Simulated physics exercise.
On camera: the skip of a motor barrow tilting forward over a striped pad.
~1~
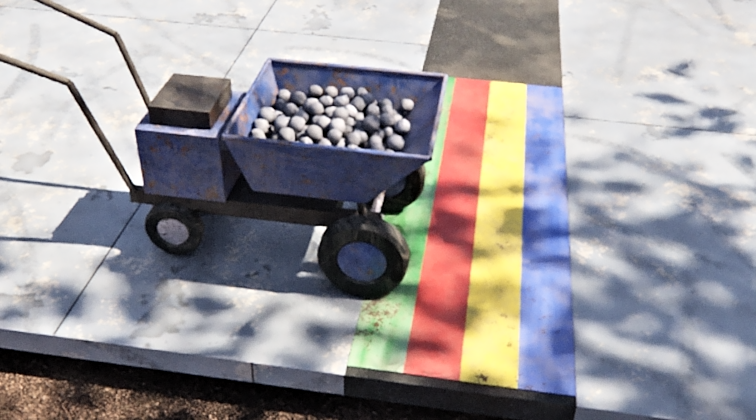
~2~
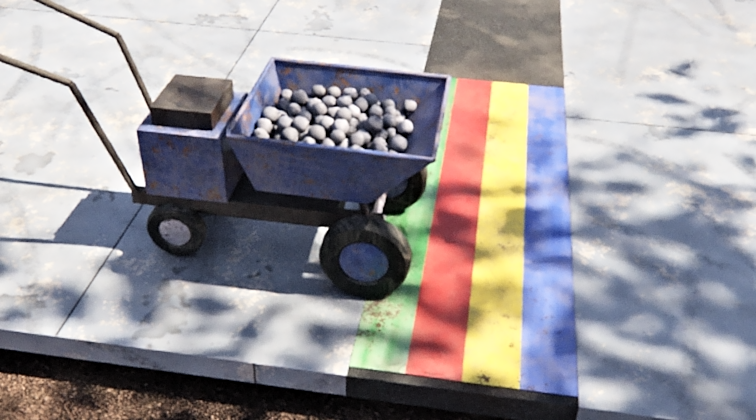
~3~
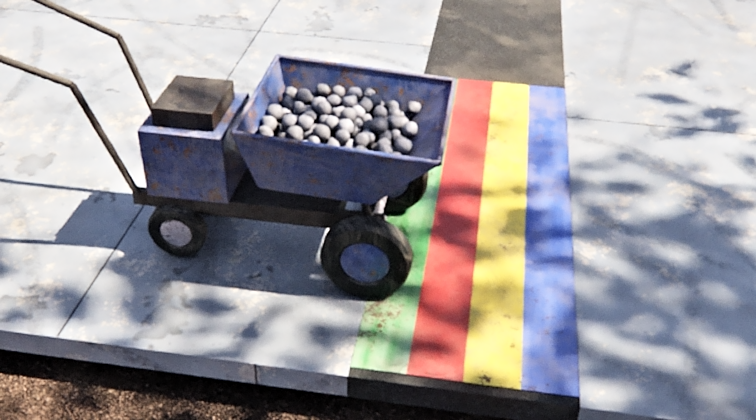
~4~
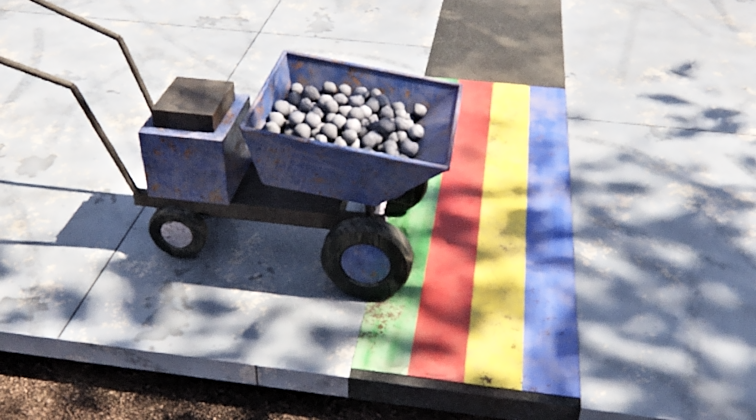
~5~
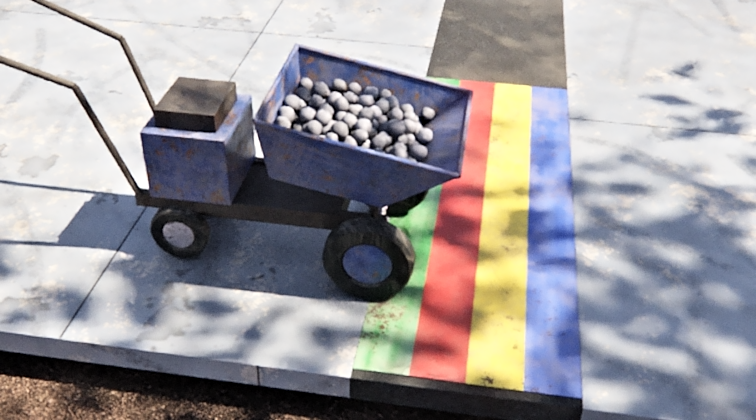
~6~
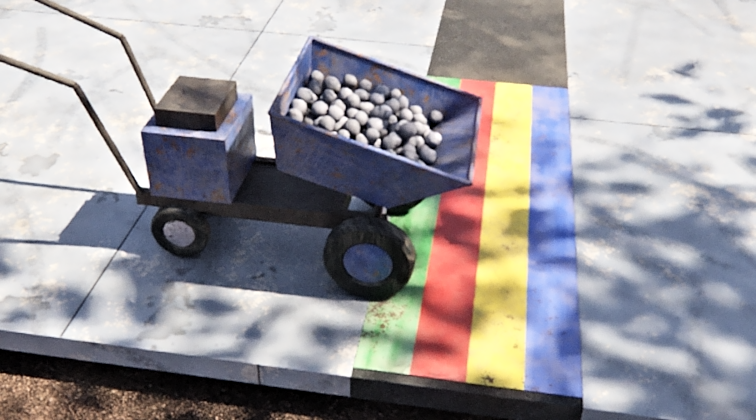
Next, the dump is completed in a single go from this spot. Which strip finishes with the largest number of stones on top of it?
The blue strip.
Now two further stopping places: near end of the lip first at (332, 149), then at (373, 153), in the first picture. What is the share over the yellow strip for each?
20 % then 30 %.
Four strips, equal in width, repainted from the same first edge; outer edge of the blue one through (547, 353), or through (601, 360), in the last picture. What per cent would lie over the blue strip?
Shares: Near 20 %; near 30 %.
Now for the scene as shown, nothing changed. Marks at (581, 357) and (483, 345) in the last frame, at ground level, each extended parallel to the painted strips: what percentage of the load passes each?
30 % and 70 %, in that order.
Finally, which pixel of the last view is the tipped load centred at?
Resting centre, last frame: Roughly (573, 264).
Soon, skip tipped steeply; all in the skip.
A while on, skip tipped right over; about half in the skip; a small part over the yellow strip; about a third over the blue strip; a small part off the paint.
Towards the end, skip tipped right over; about a quarter in the skip; a small part over the yellow strip; about a third over the blue strip; about a third off the paint.
Finally, skip tipped right over; about a quarter in the skip; none over the green strip; none over the red strip; a small part over the yellow strip; about a third over the blue strip; about a third off the paint.
